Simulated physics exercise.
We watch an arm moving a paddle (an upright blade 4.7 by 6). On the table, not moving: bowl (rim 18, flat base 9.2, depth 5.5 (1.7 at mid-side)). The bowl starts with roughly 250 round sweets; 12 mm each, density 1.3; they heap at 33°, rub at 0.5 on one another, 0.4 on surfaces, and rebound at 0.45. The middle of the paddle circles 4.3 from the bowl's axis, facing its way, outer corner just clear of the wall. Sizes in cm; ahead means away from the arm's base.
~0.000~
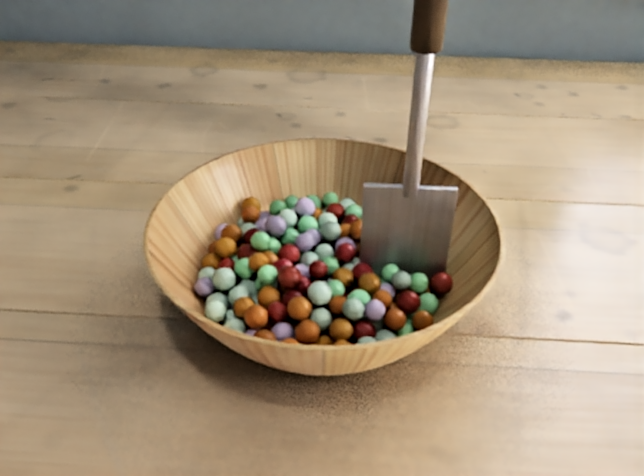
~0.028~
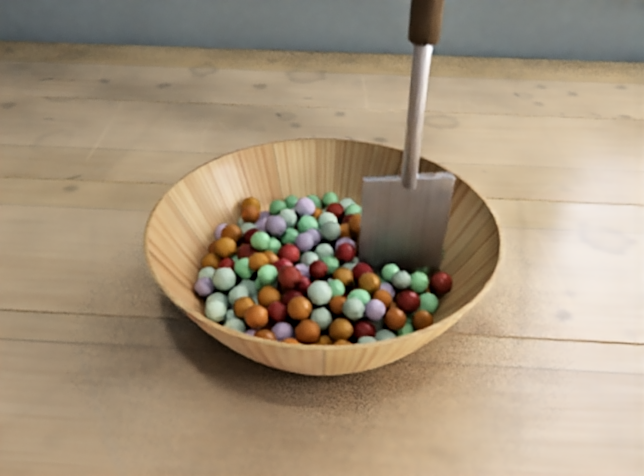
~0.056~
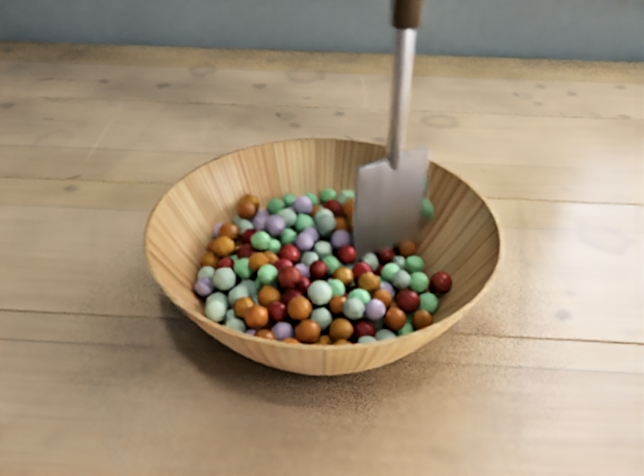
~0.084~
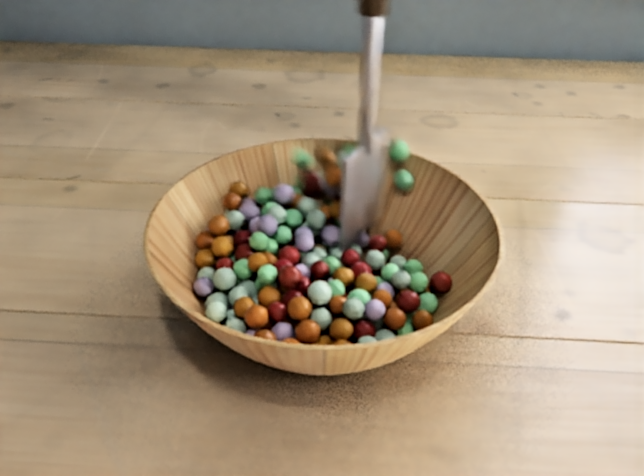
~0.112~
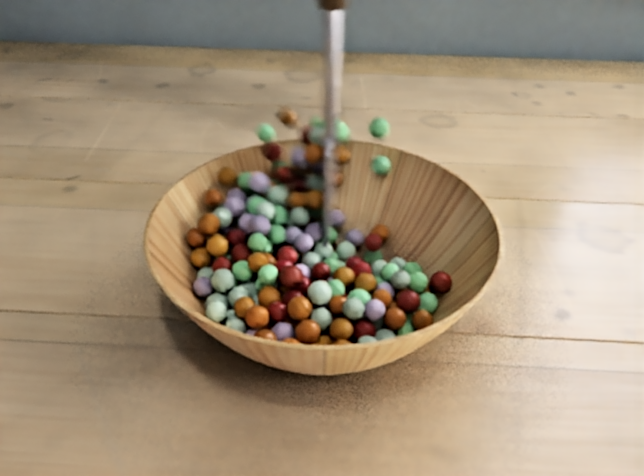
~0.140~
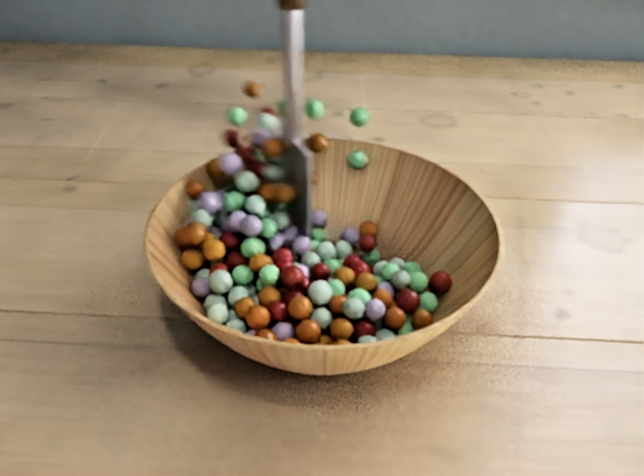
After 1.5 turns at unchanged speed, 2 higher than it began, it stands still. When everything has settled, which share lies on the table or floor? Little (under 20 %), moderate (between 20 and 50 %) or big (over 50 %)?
A moderate share, between 20 and 50 %, ends on the table or floor.
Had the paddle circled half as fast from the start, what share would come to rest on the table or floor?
It would be near 10 per cent.
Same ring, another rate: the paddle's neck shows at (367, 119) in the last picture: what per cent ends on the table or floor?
Some 10 per cent.
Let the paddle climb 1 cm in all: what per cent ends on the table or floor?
Some 45 per cent.
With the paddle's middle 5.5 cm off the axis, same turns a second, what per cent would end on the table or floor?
In that case some 0 per cent.
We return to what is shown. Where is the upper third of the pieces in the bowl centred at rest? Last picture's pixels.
At about (300, 246).
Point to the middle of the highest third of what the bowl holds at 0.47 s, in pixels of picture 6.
Around (342, 226).
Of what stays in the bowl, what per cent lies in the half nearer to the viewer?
About 45 per cent.
After 0.31 s, 278° round, highest piece 11 above the table; 205 in the bowl, 19 on the table or floor, 29 in flight or on the tool.
After 0.47 s, 80° round, highest piece 8 above the table; 174 in the bowl, 71 on the table or floor, 8 in flight or on the tool.
After 0.76 s, 180° round, highest piece 4 above the table; 170 in the bowl, 83 on the table or floor.
After 1.46 s, 180° round, highest piece 4 above the table; 170 in the bowl, 83 on the table or floor.
At rest, 170 in the bowl, 83 on the table or floor. That is 33 % on the table or floor.
